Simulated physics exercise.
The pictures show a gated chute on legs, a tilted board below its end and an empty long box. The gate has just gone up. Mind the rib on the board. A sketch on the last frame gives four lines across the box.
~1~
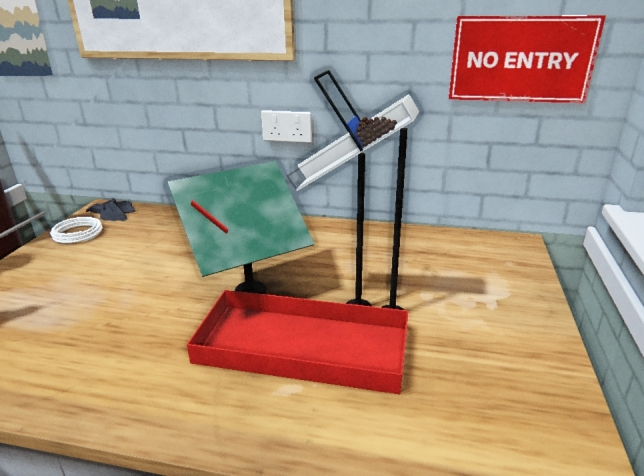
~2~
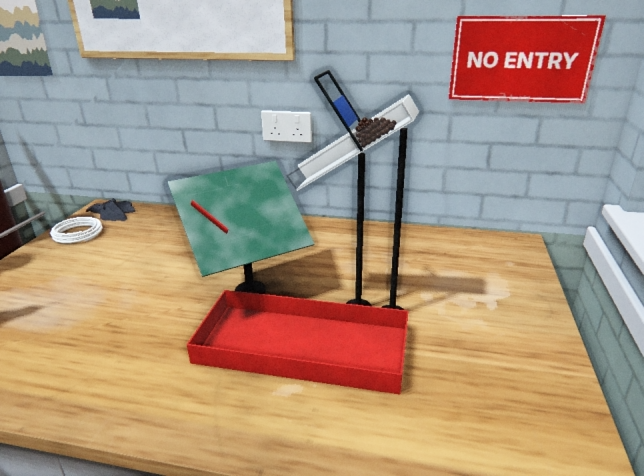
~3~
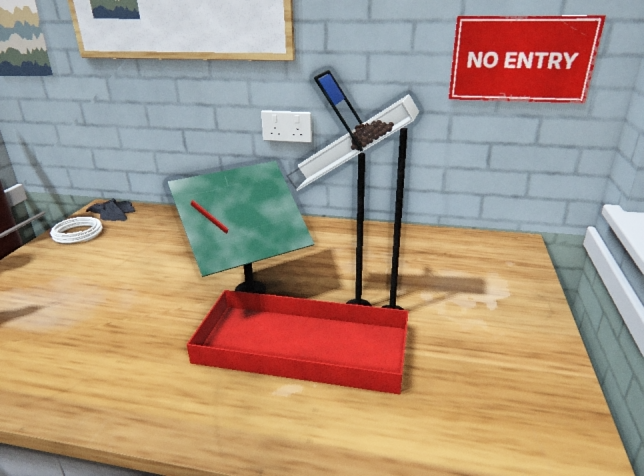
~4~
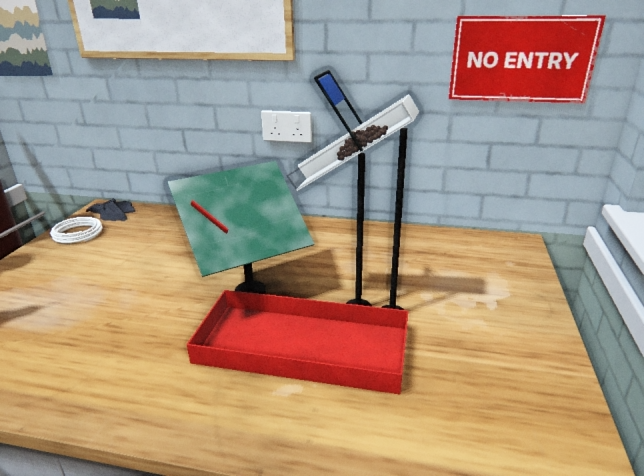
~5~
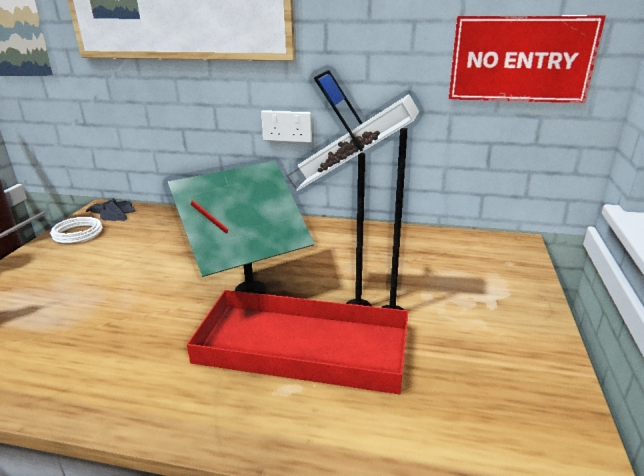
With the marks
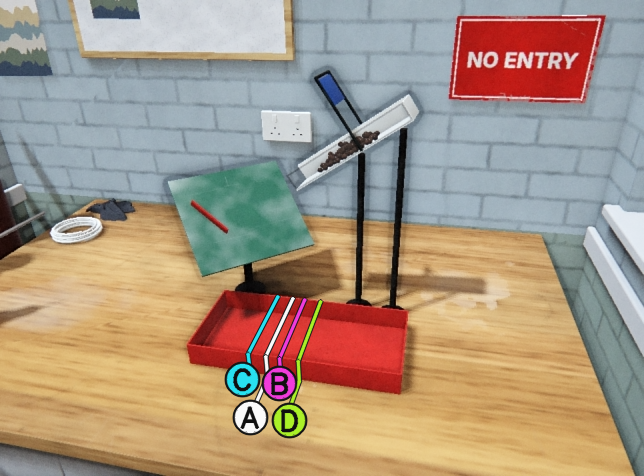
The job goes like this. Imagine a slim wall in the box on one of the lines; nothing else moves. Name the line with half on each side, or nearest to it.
The best line is C.
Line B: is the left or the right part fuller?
The left side.
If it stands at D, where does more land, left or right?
More lands on the left.
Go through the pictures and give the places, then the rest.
In the first picture, load behind the gate (370, 129), chocolate balls; lip of the chute (302, 184), sloping gently.
In the second picture, middle of the board (242, 213), tilted fairly steeply; middle of its low edge (262, 259); of its high edge (224, 171).
In the third picture, front corners of the box (187, 344) and (401, 374), empty; front of the load (354, 146).
In the fourth picture, middle of the load (359, 137); its front (340, 158), roughly a third of the way to the lip; rib from (192, 201) to (228, 230).
In the fifth picture, middle of the load (347, 147); its front (321, 170), roughly two thirds of the way to the lip.
On the marked copy, line A crosses the front rim at (266, 355); line B crosses the front rim at (279, 357); line C crosses the front rim at (248, 353); line D crosses the front rim at (298, 360).
With A, of what is caught, the larger part on the left of the divider, roughly a quarter on the right.
With B, of what is caught, the larger part on the left of the divider, about a tenth on the right.
With C, of what is caught, roughly half on the left of the divider, roughly half on the right.
With D, of what is caught, the larger part on the left of the divider, about a tenth on the right.
